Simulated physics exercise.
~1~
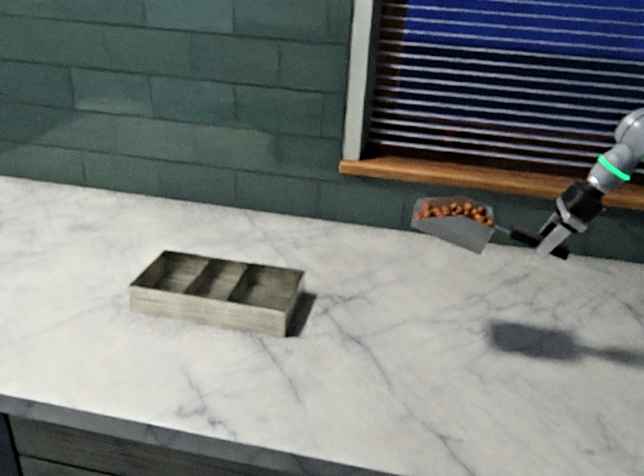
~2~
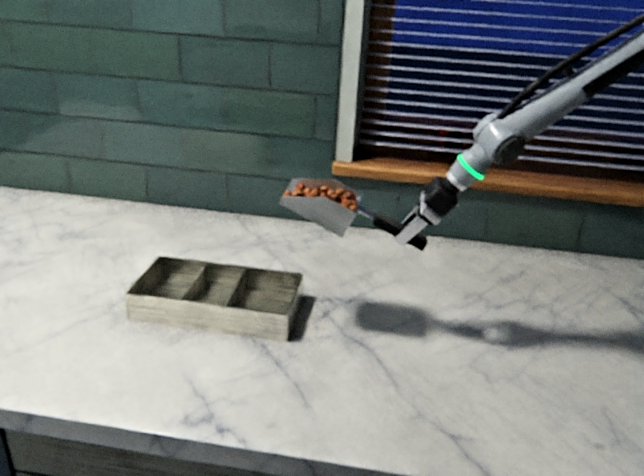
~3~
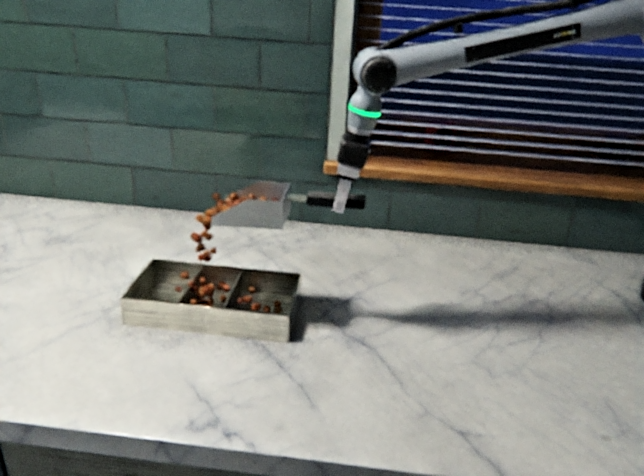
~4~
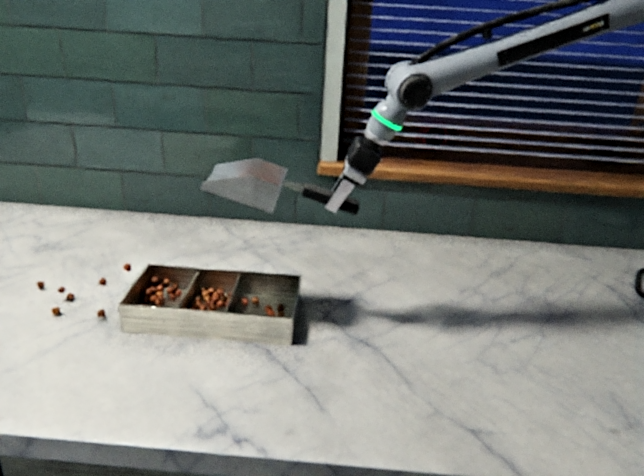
A robot arm carried a scoop of hazelnuts leftward over a marble counter and tipped it above a three-part wooden box, then tilted it back; the nuts landed in all three parts, fewest on the right, with several scattered on the counter to the left.
